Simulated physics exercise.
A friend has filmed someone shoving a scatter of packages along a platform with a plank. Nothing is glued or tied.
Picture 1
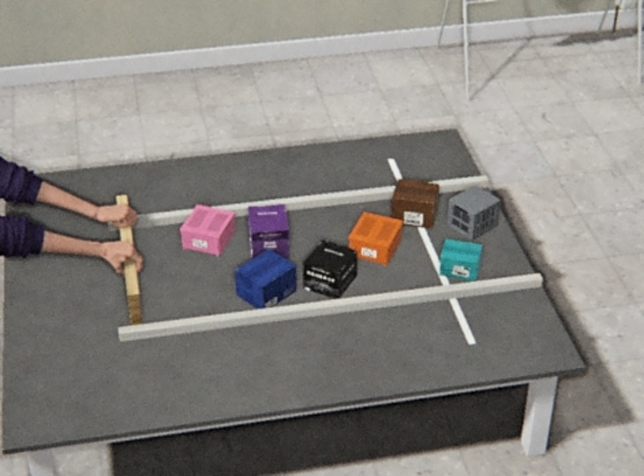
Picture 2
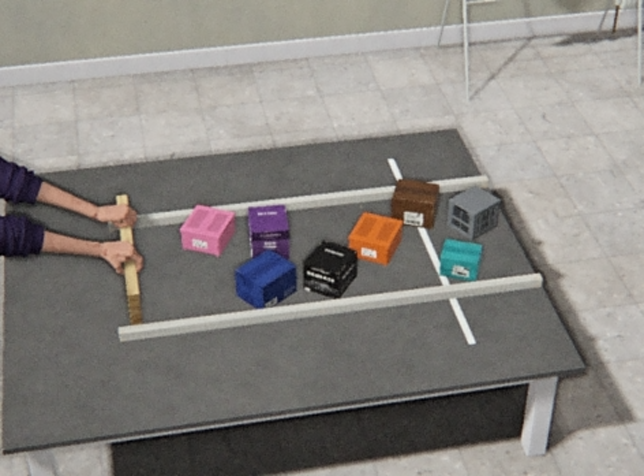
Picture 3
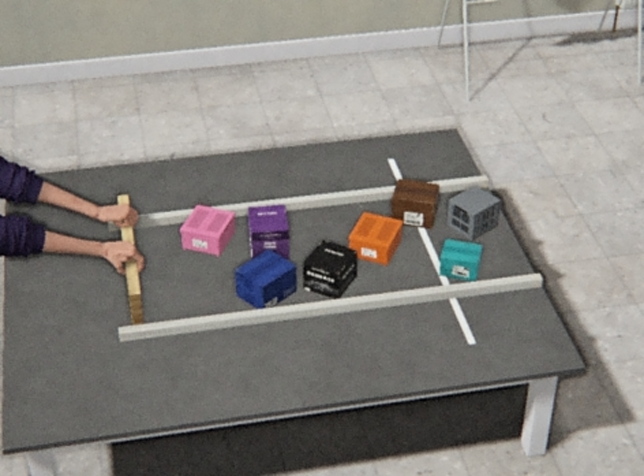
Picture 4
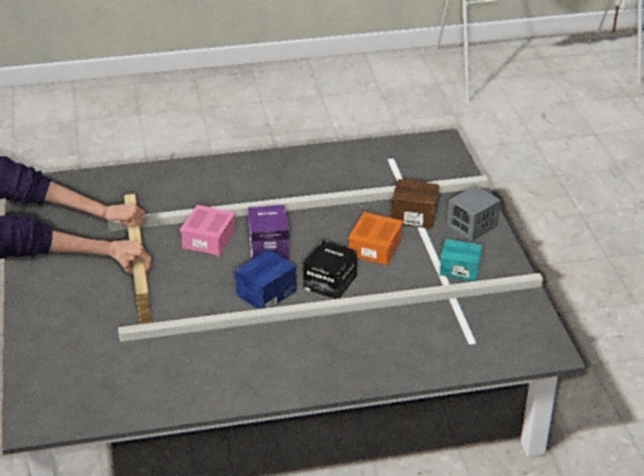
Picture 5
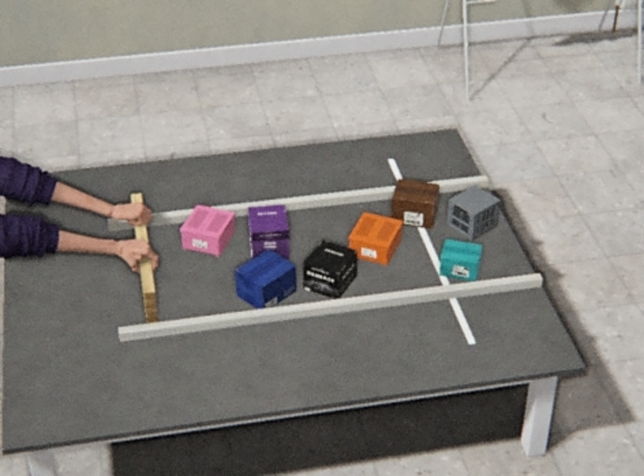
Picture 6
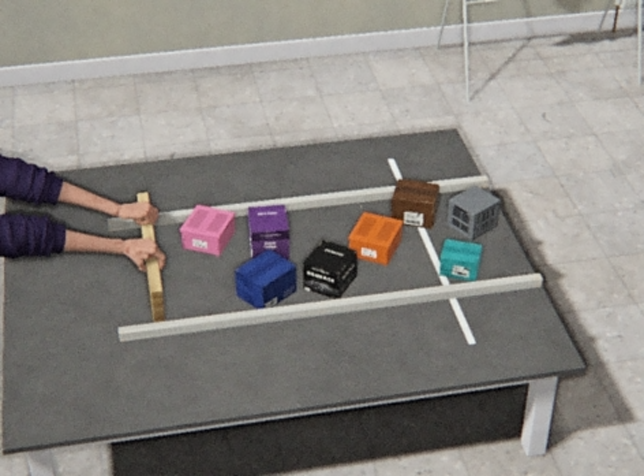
Two hands slide a wooden plank slightly right across a table toward scattered, unmoving boxes.
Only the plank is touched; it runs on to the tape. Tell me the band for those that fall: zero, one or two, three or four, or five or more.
The number that fall off is one or two.
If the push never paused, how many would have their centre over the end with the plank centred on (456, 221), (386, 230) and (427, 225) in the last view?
It would be 5, 0 and 2.
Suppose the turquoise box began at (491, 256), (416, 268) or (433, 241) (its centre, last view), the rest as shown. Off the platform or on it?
The turquoise box goes over; drops off; tumbles off.
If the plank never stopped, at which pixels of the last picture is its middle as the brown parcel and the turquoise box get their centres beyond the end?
At (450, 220) for the brown parcel; at (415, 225) for the turquoise box.
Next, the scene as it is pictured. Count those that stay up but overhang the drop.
0 of them.
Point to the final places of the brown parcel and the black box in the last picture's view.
The brown parcel at (473, 192), the black box at (502, 249).
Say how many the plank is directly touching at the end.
The number is 3.
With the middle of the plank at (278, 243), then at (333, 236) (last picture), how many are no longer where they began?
4 and 5.
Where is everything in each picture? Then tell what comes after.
Grey crate (474, 213); turquoise box (461, 260); brown parcel (415, 204); plank (129, 260); tape (428, 242), in the first picture.
Turquoise box (461, 260); plank (129, 260), in the second picture.
Brown parcel (415, 204); blue box (266, 281), in the third picture.
Grey crate (474, 213); purple box (269, 233), in the fourth picture.
Turquoise box (461, 260); pink tote (209, 231), in the fifth picture.
Grey crate (474, 213); turquoise box (461, 260); brown parcel (415, 204); plank (151, 258); tape (428, 242), in the sixth picture.
Soon after, none off yet; grey crate at rest near (474, 213); turquoise box at rest near (461, 260); brown parcel at rest near (415, 204).
In the end, the number that fall off is one or two; gone, turquoise box and grey crate.
